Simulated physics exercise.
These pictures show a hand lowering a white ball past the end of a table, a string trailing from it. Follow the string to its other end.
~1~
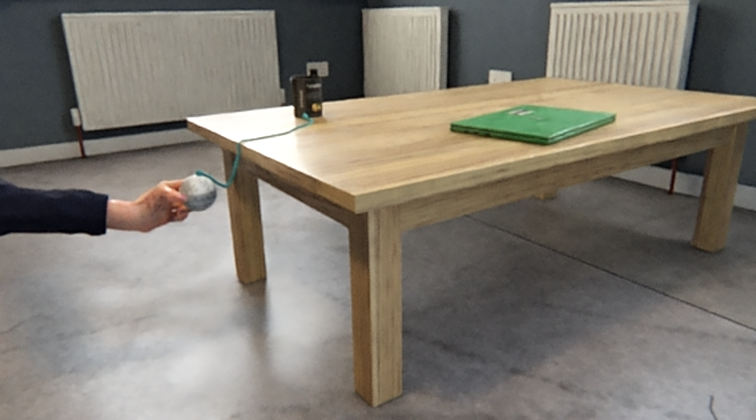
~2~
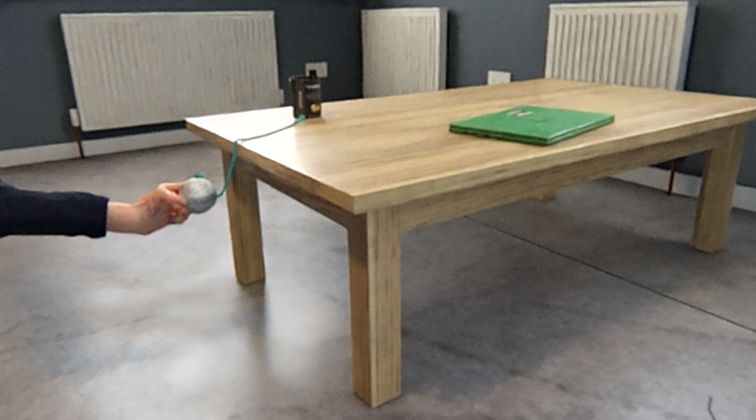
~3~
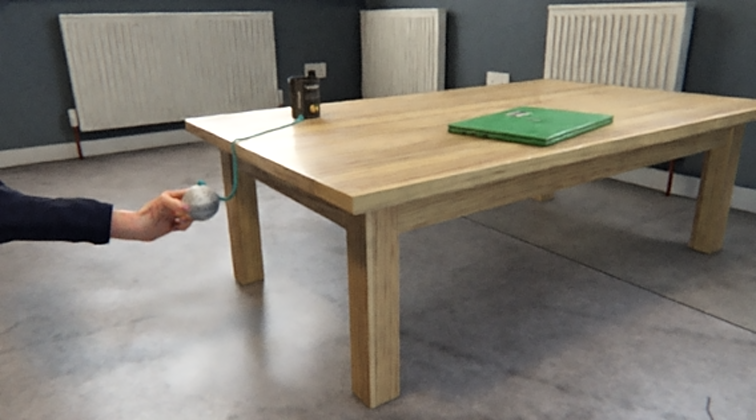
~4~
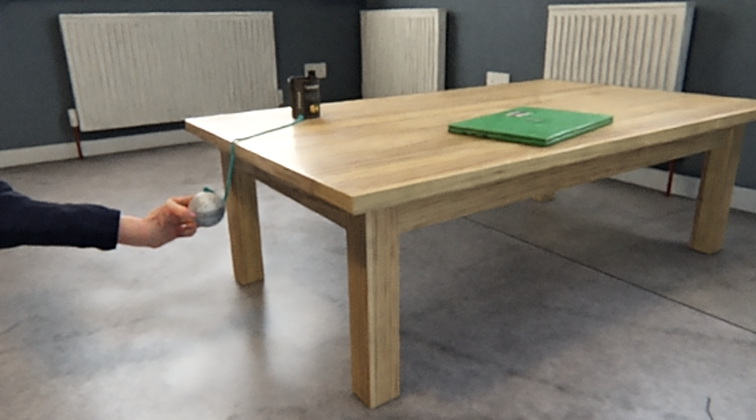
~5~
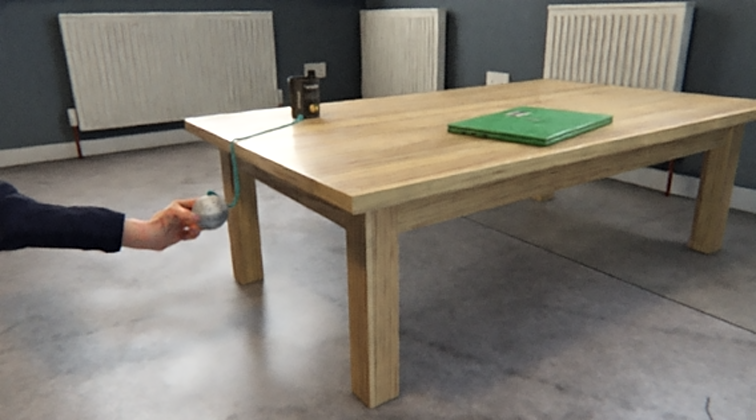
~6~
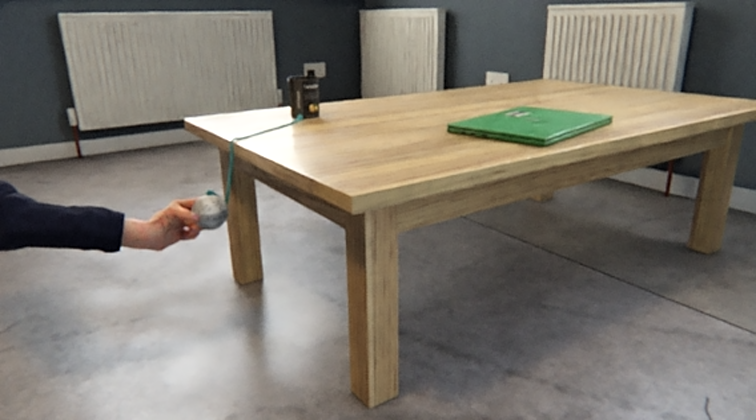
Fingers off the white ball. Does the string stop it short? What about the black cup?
In the end the white ball drops all the way and the black cup is dragged off.
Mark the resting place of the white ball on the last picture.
Near (228, 321).
Then, 0.56 s later than the last view, ball on the floor near (236, 320); laptop as before; cup over the edge.
Then, 0.94 s later than the last view, ball on the floor near (230, 321); laptop as before; cup down on the floor.
Finally, ball on the floor near (228, 321); laptop as before; cup down on the floor. The white ball reaches the floor and the black cup gets pulled over the edge.
